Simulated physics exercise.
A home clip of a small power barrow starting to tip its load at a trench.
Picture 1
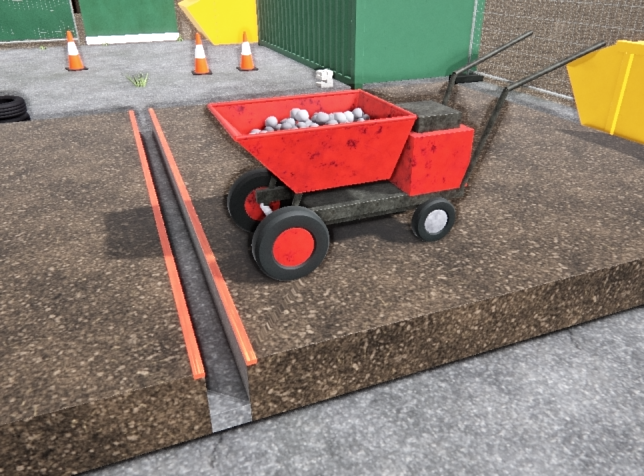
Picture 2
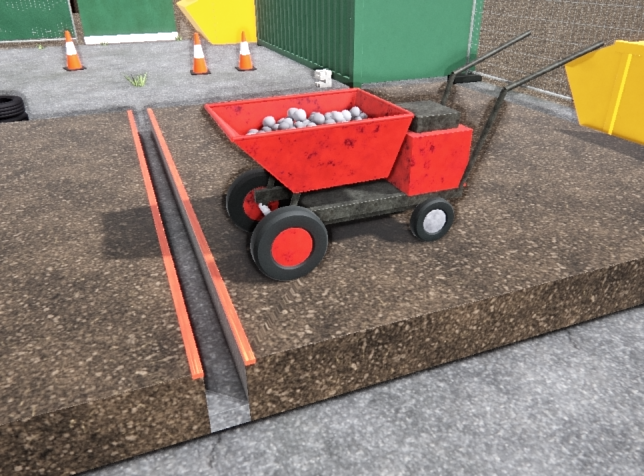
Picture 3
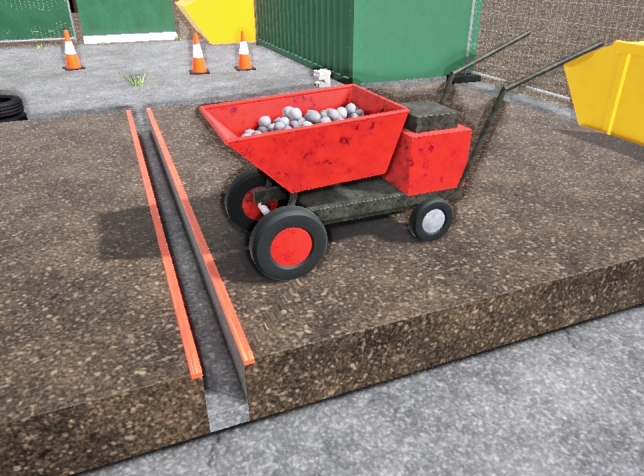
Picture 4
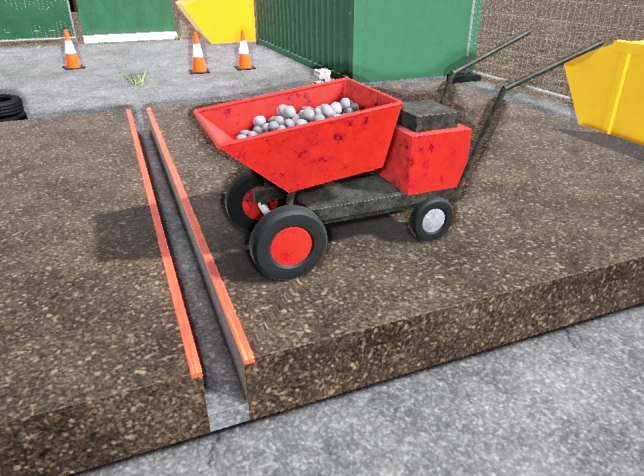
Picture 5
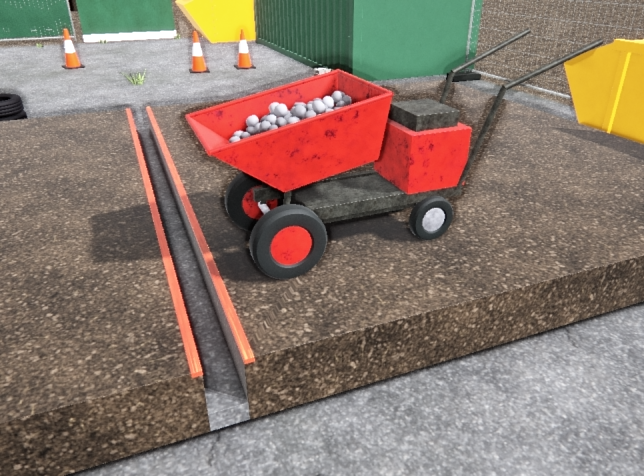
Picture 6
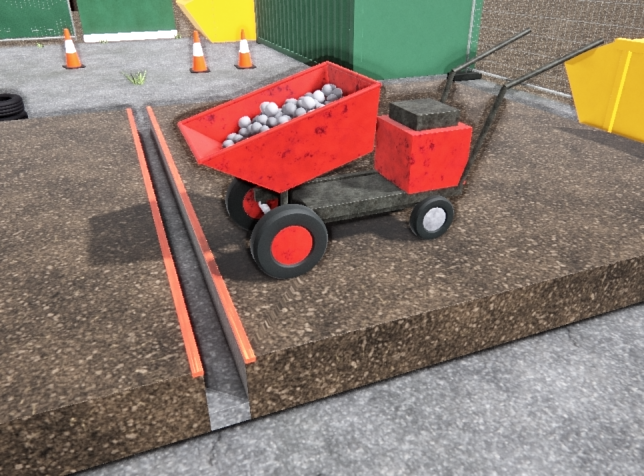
On a dirt platform beside a narrow orange-edged trench, a red barrow's skip of grey cobbles gradually tilting forward to the left.
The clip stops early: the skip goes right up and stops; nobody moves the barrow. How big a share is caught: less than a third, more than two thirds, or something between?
The trench takes less than a third.
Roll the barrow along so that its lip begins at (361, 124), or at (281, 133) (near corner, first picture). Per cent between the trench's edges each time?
The first gives 30 %, the second 50 %.
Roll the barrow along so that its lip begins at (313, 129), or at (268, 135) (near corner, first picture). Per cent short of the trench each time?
In turn 0 and 0 in a hundred.
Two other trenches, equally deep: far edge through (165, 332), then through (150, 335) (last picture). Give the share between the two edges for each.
First some 0, then 30 per cent.
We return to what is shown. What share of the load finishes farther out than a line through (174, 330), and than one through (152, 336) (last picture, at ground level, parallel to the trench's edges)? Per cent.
About 70 and 70 per cent.
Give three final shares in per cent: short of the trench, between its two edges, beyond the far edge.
Short: 0 %, between: 0 %, beyond: 70 %.
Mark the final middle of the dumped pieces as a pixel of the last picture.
At about (98, 280).
Soon after the last picture, skip tipped steeply; all in the skip.
A little later, skip tipped right over; about two thirds in the skip; about a third beyond it; a stray few falling.
Later still, skip tipped right over; about a quarter in the skip; about two thirds beyond it.
At rest, skip tipped right over; about a quarter in the skip; none in or heaped over the trench; about two thirds beyond it.
